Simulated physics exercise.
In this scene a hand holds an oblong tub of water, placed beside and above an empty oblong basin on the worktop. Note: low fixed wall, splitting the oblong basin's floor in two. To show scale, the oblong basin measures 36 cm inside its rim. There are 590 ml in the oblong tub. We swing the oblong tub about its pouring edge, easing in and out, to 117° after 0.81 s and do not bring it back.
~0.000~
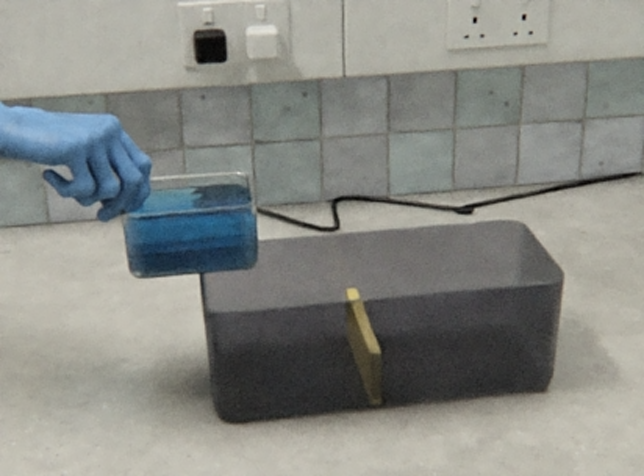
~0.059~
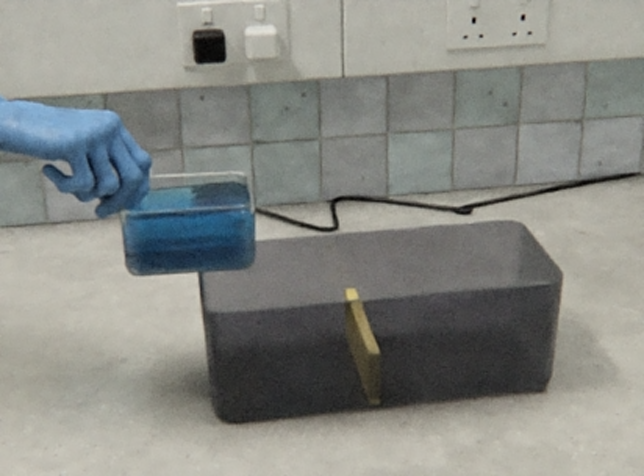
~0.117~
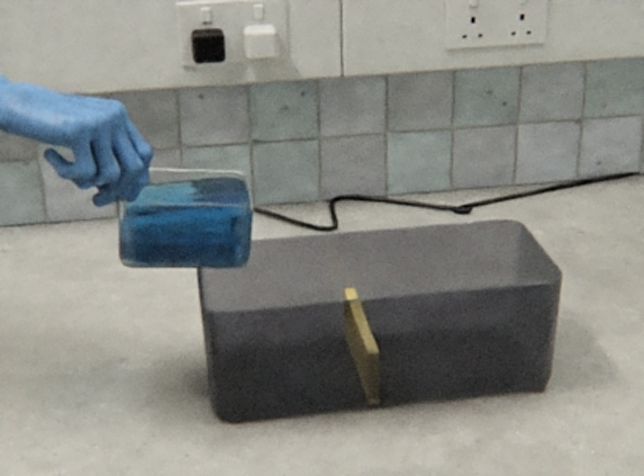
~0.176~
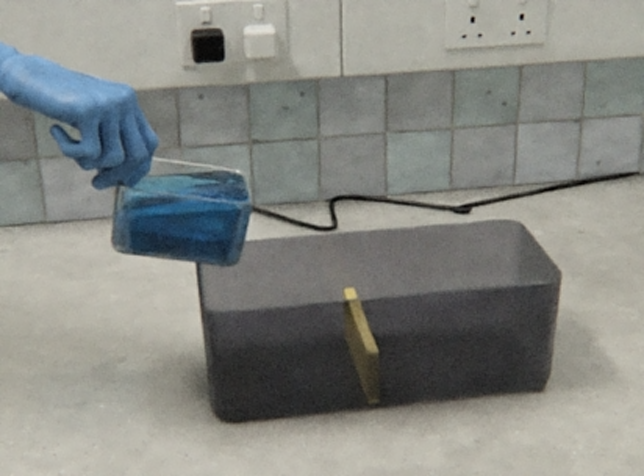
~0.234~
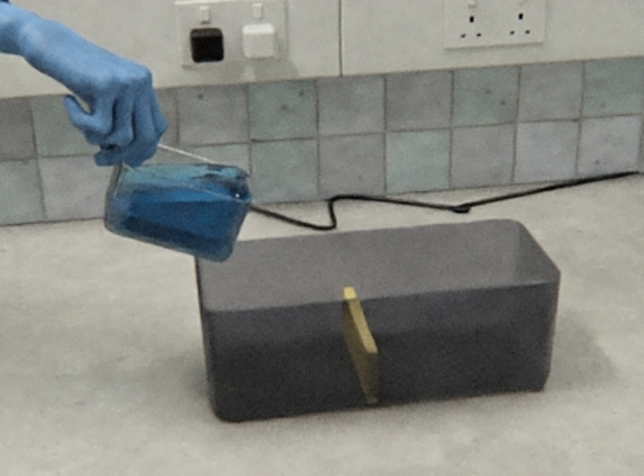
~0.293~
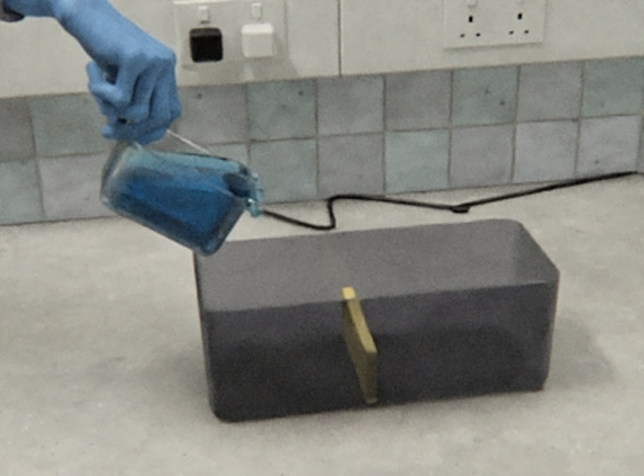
A blue-gloved hand held a clear tub of blue water beside a larger grey basin with a low yellowish divider, then gradually tilted it rightward until a little water slopped over its edge.
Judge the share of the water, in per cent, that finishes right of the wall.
54 percent, roughly.
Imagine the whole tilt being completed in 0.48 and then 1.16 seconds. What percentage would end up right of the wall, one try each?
Some 40 and 35 per cent, in that order.
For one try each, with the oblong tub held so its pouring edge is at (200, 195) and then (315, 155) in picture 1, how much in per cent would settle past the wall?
0 per cent first, 95 per cent second.
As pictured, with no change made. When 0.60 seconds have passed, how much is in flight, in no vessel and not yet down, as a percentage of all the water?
Close to 48 in a hundred.
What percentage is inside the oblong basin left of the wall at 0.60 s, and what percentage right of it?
About 26 % left, 4 % right.
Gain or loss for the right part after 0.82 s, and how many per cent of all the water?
It goes down by about 1.
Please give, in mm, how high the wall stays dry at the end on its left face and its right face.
About 48 mm left, about 48 mm right.
By 0.60 s the tilt is 98° and 21 per cent is still to pour, 27 is left of the wall and 4 right of it.
By 0.82 s the tilt is 117° and 1 per cent is still to pour, 38 is left of the wall and 55 right of it.
By 1.06 s the tilt is 117° and 0 per cent is still to pour, 44 is left of the wall and 54 right of it.
By 1.31 s the tilt is 117° and 0 per cent is still to pour, 45 is left of the wall and 54 right of it.
At rest 45 per cent lies left of the wall, 54 right of it and 2 outside.
